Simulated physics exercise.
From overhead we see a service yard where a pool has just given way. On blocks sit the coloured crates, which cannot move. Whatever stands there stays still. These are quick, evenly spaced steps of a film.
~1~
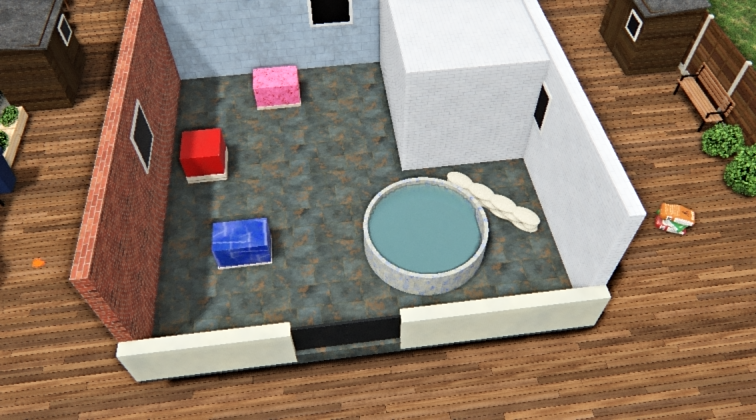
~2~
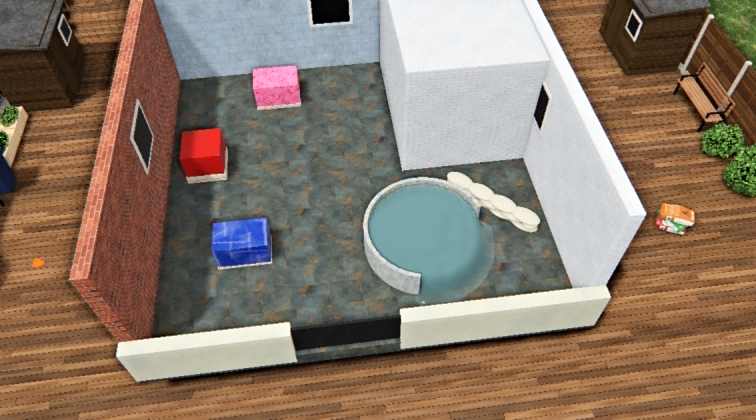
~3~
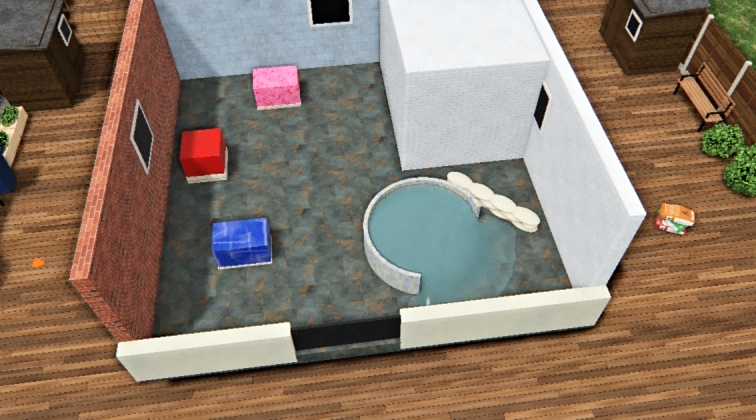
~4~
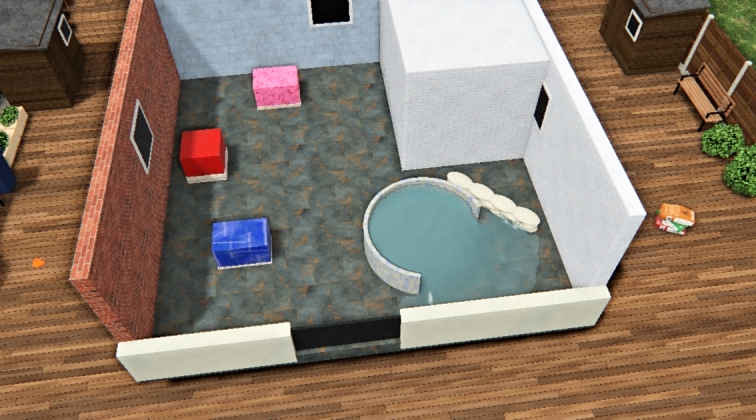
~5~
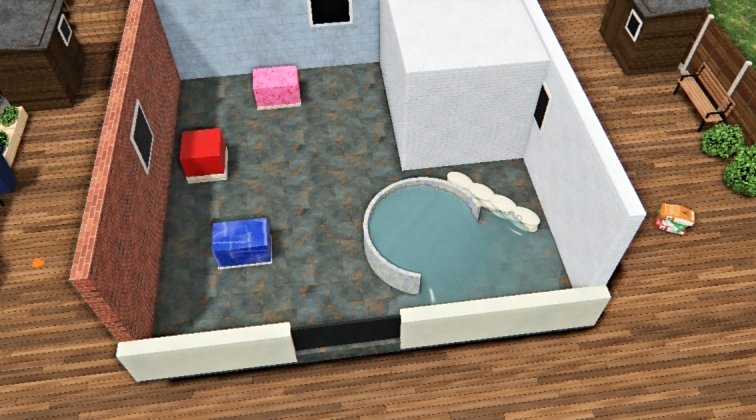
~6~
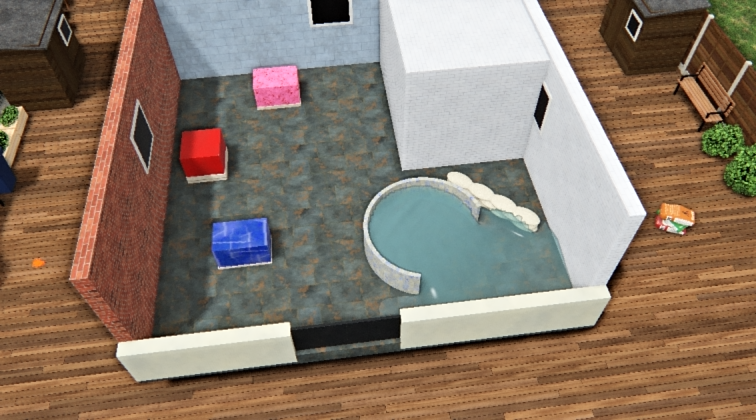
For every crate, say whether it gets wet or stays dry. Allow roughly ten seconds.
My prediction: The pink crate will come through untouched; the red crate will come through untouched; the blue crate will not stay dry.
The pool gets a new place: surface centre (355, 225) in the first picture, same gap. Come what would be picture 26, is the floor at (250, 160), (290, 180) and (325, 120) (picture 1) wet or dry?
The first spot is not reached, the second not reached, and the third not reached.
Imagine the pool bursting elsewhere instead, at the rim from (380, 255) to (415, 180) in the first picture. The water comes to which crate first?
I'd go with the blue one.
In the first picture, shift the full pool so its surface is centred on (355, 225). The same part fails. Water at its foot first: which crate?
I'd say the blue one is first.
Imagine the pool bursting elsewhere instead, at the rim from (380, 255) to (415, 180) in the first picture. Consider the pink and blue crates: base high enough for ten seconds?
First the pink crate: It is hit; then the blue crate: It is hit.
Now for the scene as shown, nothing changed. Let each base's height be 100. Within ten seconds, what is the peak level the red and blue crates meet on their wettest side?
I'd put it at some 50 % for one and some 200 % for the other, in that order.
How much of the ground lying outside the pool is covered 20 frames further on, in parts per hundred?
Around 40 in a hundred.
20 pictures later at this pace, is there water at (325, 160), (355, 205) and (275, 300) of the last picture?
Going through them one by one, the first is spared, the second spared and the third waterlogged.
A moment on, water covers 15 % of the floor; the pink crate not reached, the red crate not reached, the blue crate not reached.
Next, water covers 25 % of the floor; the pink crate not reached, the red crate not reached, the blue crate not reached.
Then, water covers 40 % of the floor; the pink crate not reached, the red crate not reached, the blue crate water round its plinth.
Later, water covers 55 % of the floor; the pink crate not reached, the red crate water round its plinth, the blue crate water round its plinth.
In the end, water covers 70 % of the floor; the pink crate stayed above the water, the red crate stayed above the water, the blue crate was topped.
